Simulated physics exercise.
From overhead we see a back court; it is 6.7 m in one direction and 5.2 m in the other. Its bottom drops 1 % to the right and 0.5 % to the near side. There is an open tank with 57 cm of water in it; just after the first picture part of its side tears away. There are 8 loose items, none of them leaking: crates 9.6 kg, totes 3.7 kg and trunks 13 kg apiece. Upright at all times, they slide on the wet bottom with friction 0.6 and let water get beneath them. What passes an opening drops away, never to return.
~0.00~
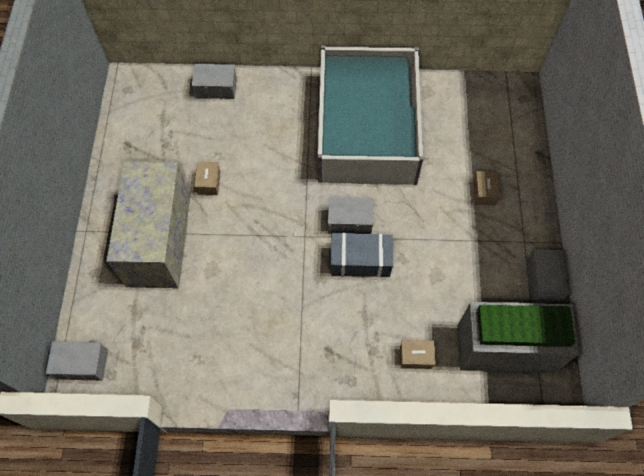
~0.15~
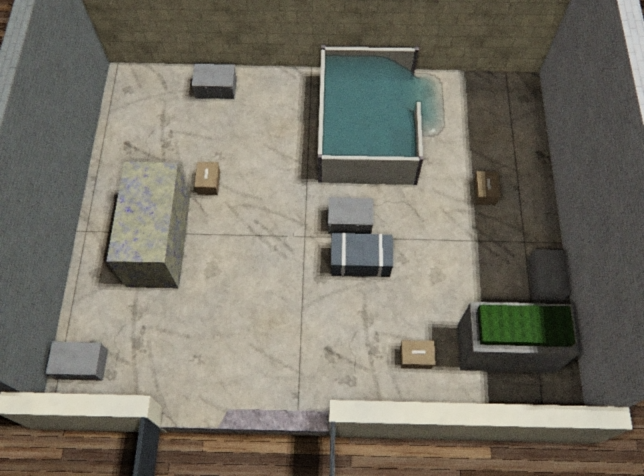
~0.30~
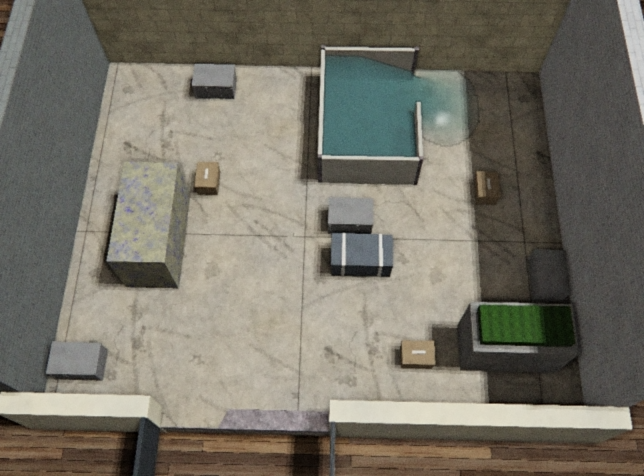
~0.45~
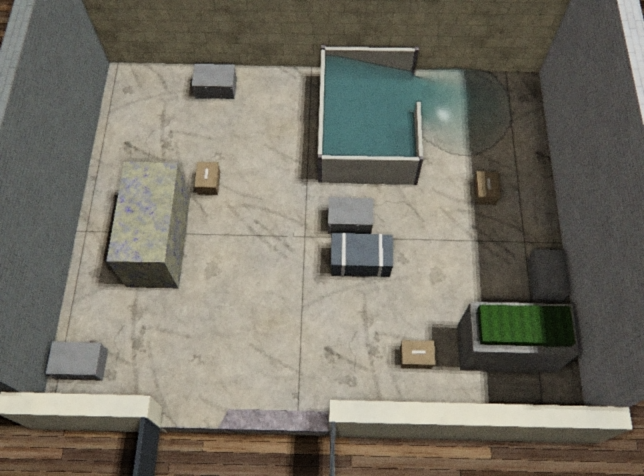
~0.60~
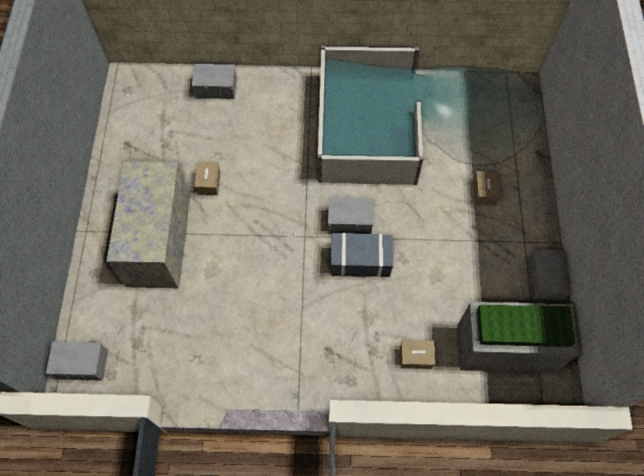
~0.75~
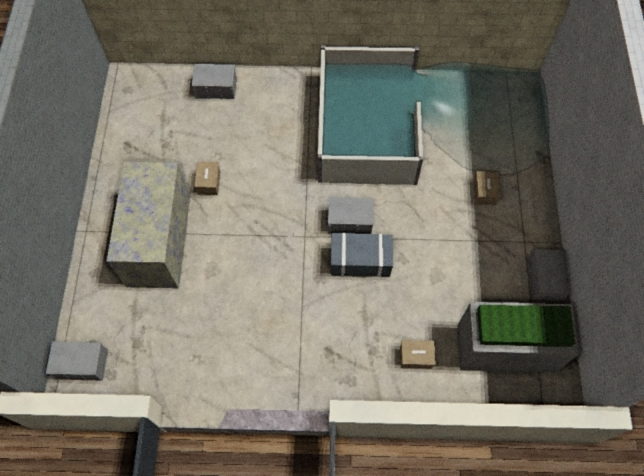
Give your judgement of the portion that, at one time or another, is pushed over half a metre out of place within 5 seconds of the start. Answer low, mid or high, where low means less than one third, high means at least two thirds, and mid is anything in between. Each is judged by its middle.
Low.
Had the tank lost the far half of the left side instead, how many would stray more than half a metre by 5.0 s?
Then 3 of them would.
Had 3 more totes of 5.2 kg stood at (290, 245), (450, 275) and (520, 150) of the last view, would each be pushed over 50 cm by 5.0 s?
Outcome: Stays within first, breaks the threshold next, breaks the threshold last.
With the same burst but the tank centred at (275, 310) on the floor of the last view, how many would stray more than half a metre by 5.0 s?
In that case 3 of them.
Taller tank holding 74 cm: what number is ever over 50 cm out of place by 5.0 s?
The answer would then be 2.
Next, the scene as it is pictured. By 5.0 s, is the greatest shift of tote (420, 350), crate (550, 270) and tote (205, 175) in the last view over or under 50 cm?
One by one: Above the line; below the line; below the line.
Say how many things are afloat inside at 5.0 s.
At that moment 2.
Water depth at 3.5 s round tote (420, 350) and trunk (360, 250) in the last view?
About 2 and 1 cm.
After 1.1 s 0 of 8 are over 50 cm from their spots; 0 afloat.
After 2.2 s 0 of 8 are over 50 cm from their spots; 0 afloat.
After 3.5 s 1 of 8 are over 50 cm from their spots; 1 afloat.
After 5.0 s 2 of 8 are over 50 cm from their spots, and 2 have been at some point; 2 afloat.
